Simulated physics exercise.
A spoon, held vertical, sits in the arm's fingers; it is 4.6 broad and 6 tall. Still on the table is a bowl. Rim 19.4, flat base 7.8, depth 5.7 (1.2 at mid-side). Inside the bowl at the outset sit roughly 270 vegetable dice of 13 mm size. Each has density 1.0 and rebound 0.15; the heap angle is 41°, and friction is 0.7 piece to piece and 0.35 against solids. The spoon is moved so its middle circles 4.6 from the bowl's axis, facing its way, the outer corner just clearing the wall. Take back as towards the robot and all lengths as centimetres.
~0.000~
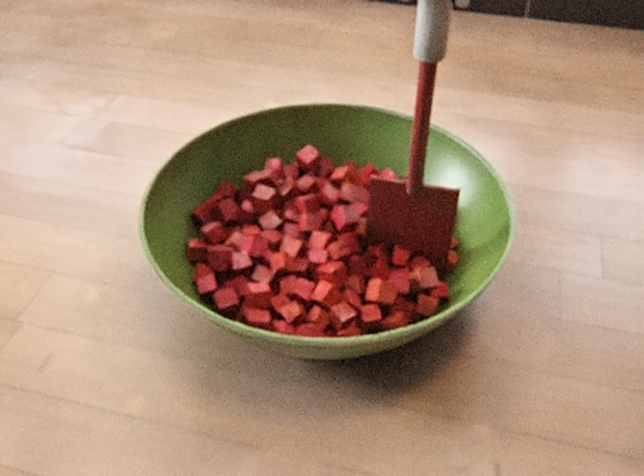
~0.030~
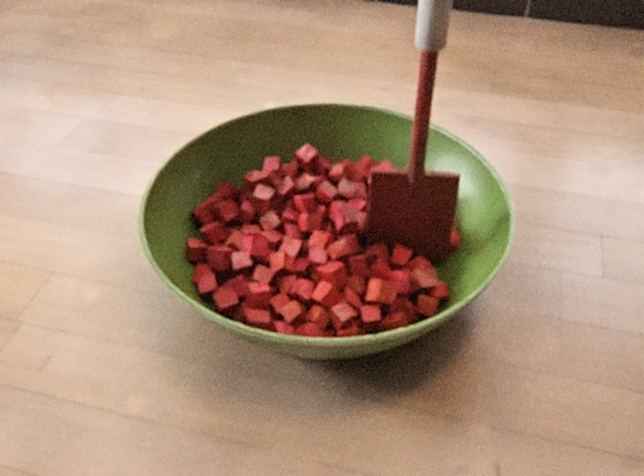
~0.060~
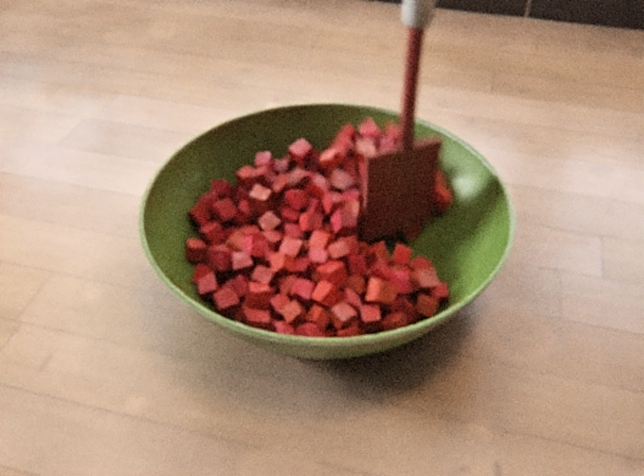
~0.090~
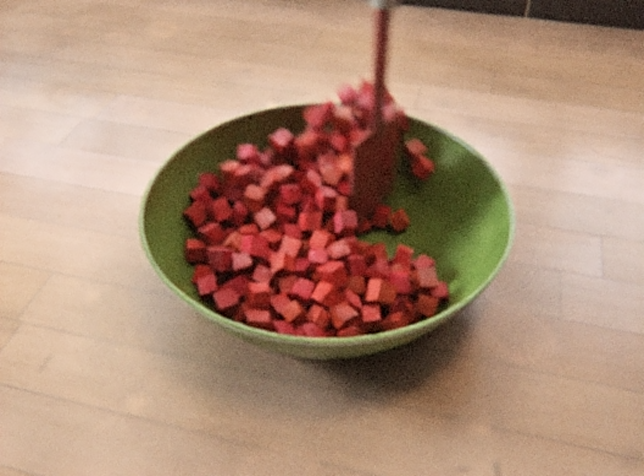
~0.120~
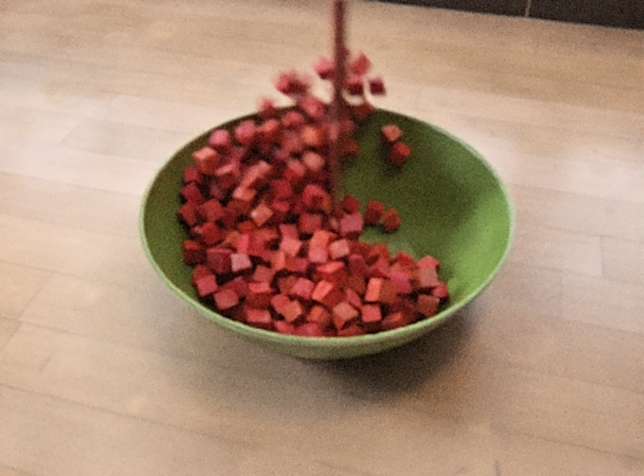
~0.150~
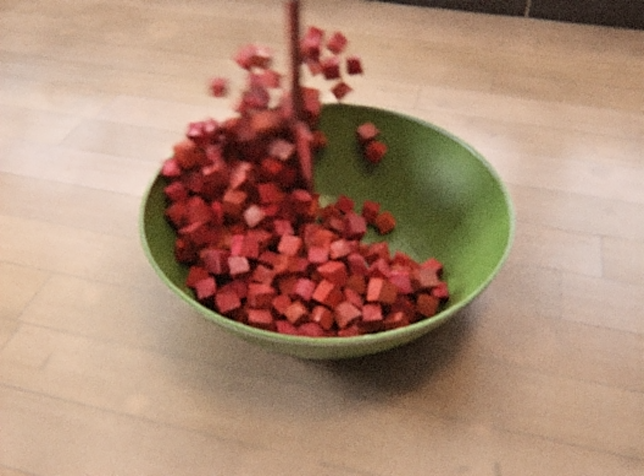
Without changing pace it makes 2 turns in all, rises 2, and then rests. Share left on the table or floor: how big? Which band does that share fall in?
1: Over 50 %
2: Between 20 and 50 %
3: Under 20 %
1, over 50 %.
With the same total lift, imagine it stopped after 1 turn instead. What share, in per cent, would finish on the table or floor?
About 40 per cent.
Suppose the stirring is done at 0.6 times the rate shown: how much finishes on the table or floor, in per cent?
Some 40 in a hundred.
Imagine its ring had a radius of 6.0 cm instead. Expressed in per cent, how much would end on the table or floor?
In that case some 20 %.
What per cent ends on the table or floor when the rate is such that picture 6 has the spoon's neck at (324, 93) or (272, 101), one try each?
About 50 per cent, then about 60 per cent.
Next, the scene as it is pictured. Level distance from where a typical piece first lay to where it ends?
Around 22 centimetres.
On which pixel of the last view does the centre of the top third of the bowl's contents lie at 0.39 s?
I'd put it at around (459, 194).
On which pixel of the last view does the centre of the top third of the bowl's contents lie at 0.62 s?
I'd say about (223, 296).
By 0.39 s, 356° round, highest piece 9 above the table; 168 in the bowl, 62 on the table or floor, 38 in flight or on the tool.
By 0.62 s, 226° round, highest piece 7 above the table; 145 on the table or floor, 116 in the bowl, 7 in flight or on the tool.
By 0.94 s, 0° round, highest piece 5 above the table; 159 on the table or floor, 109 in the bowl.
By 1.64 s, 0° round, highest piece 5 above the table; 159 on the table or floor, 109 in the bowl.
Final count, 159 on the table or floor, 109 in the bowl. That is 59 % on the table or floor.
